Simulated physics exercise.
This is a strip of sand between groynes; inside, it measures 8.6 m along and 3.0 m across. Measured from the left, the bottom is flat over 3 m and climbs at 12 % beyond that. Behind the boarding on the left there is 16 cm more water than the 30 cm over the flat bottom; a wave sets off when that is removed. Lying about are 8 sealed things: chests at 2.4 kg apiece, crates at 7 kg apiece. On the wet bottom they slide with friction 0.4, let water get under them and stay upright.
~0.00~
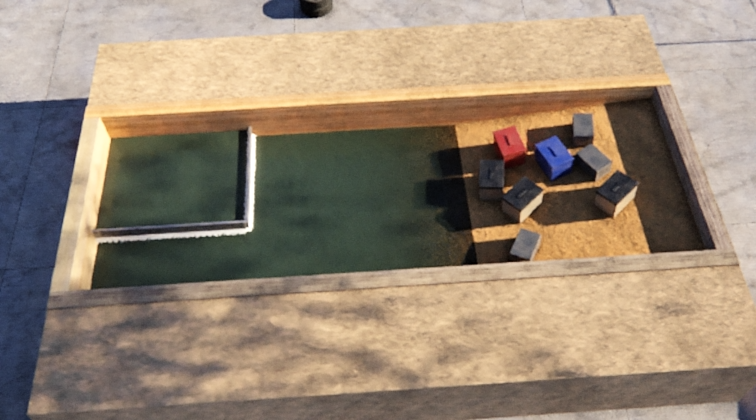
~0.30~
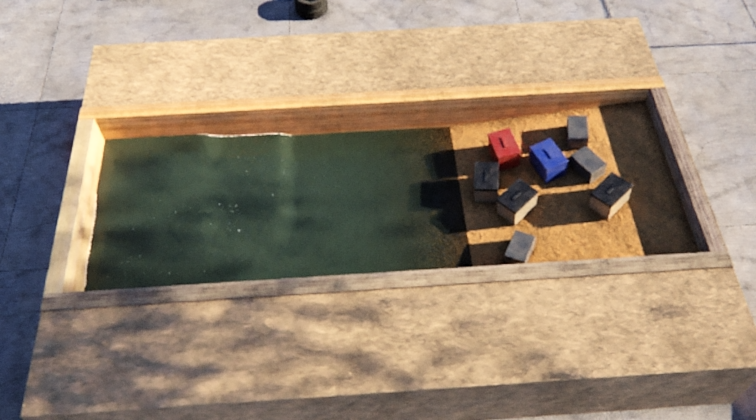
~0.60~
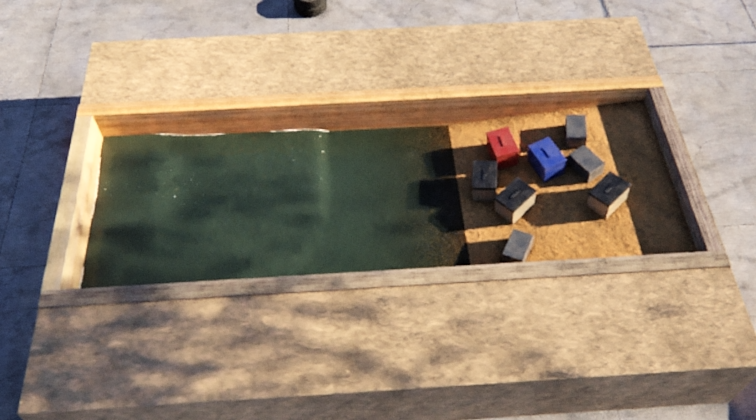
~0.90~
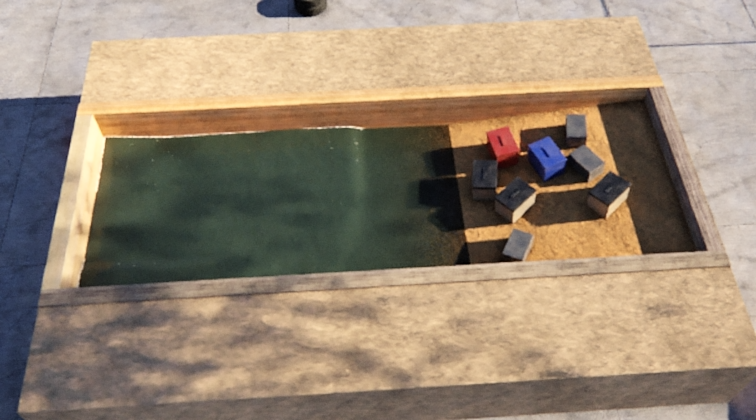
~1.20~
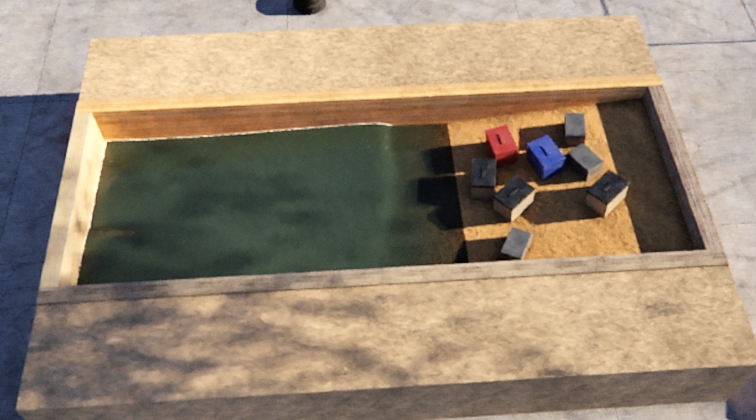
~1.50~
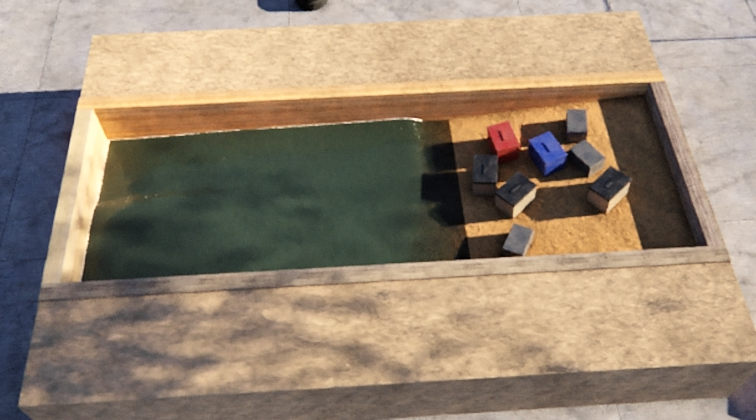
Dark green water rippling rightward along a wooden-walled trough after a corner partition disappears, with red, blue and grey boxes sitting still on sand.
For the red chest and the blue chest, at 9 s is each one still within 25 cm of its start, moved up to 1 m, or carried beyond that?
I expect the red chest to go over a metre. I expect the blue chest to remain within a quarter metre.
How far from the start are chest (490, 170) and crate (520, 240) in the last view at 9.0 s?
They sit 150 cm and 20 cm away, in the order given.
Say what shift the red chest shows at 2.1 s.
Around 0 cm from the start by that time.
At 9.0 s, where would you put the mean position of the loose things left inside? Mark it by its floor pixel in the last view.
Centred roughly on (498, 183).
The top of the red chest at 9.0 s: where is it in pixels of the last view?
Its top ends up at around (387, 140).
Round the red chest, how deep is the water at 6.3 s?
Close to 2 centimetres.
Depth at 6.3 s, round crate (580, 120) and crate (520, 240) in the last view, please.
Depth approx. 0 cm / 1 cm.
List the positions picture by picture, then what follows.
The red chest at (512, 140), on the bottom; the blue chest at (557, 151), on the bottom; water covers 16.3 m2; 0 of 8 have shifted, in the first picture.
The red chest at (507, 142) rests on the ground; the blue chest at (552, 153), on the bottom; 16.3 m2 under water; 0 of 8 have shifted, in the second picture.
The red chest at (505, 141) rests on the ground; the blue chest at (550, 152) rests on the ground; 16.3 m2 under water; 0 of 8 have shifted, in the third picture.
The red chest at (505, 141) rests on the ground; the blue chest at (550, 152) rests on the ground; 16.3 m2 under water; 0 of 8 have shifted, in the fourth picture.
The red chest at (504, 139), on the bottom; the blue chest at (549, 150), on the bottom; water covers 16.3 m2; 0 of 8 have shifted, in the fifth picture.
The red chest at (506, 135) rests on the ground; the blue chest at (551, 147), on the bottom; 16.3 m2 under water; 0 of 8 have shifted, in the sixth picture.
After 2.1 s the red chest is near (506, 135), 0.0 m from its start, aground; the blue chest is near (551, 147), 0.0 m from its start, aground; 0 afloat.
After 4.0 s the red chest is near (507, 135), 0.0 m from its start, aground; the blue chest is near (551, 147), 0.0 m from its start, aground; 1 afloat.
After 6.3 s the red chest is near (459, 140), 0.7 m from its start, afloat; the blue chest is near (551, 147), 0.0 m from its start, aground; 3 afloat.
After 9.0 s the red chest is near (387, 140), 1.8 m from its start, afloat; the blue chest is near (551, 147), 0.0 m from its start, aground; 3 afloat.
